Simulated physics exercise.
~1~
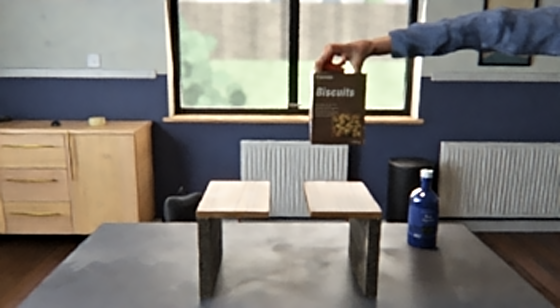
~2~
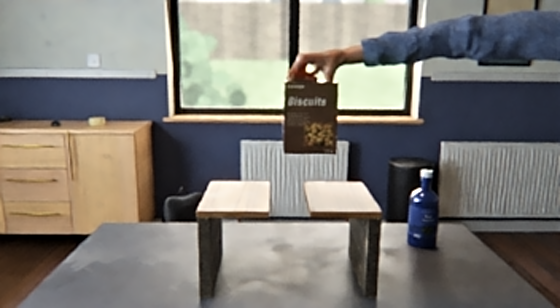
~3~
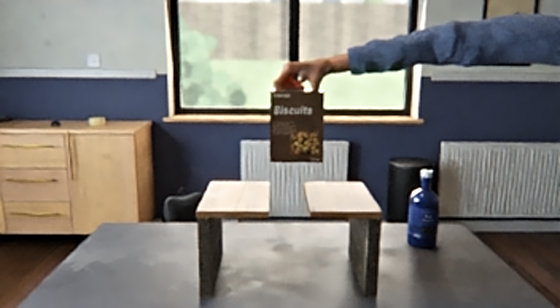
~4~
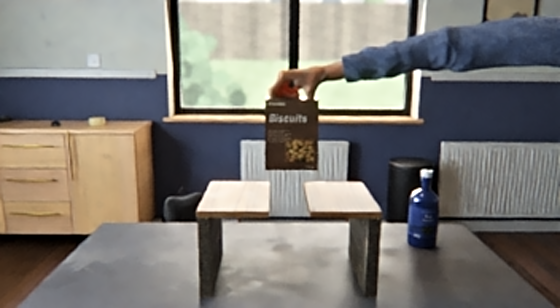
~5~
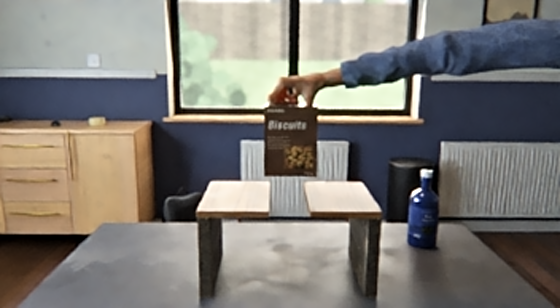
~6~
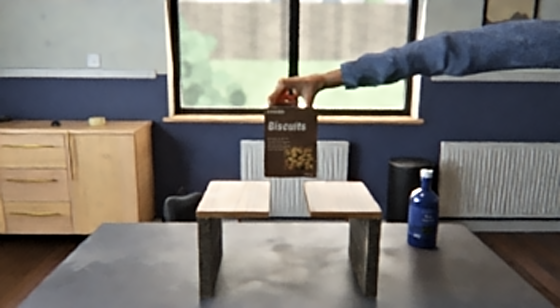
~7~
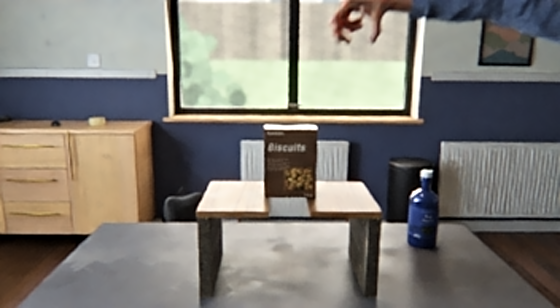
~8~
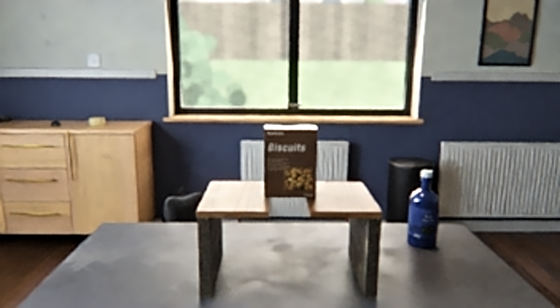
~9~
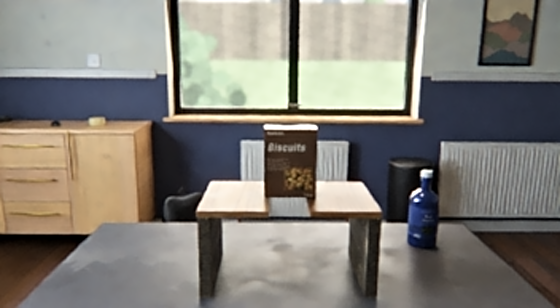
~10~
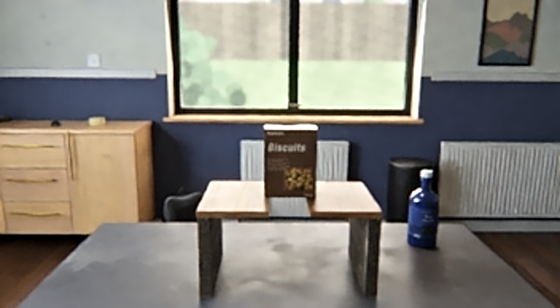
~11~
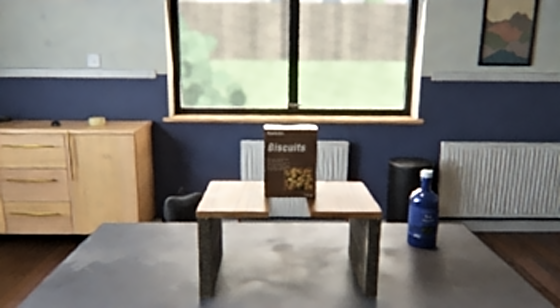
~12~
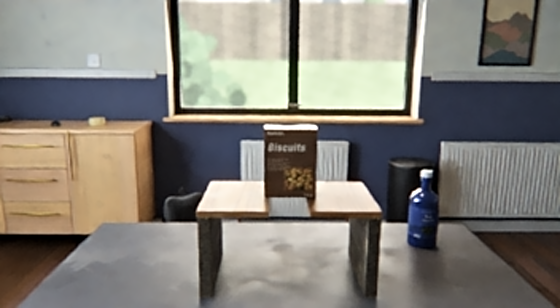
A hand held a brown biscuits packet above the gap in a small wooden-topped stand, moved it left and lowered it, then let go and withdrew. The packet dropped slightly and lodged upright in the gap, while a blue bottle stood still to the right.
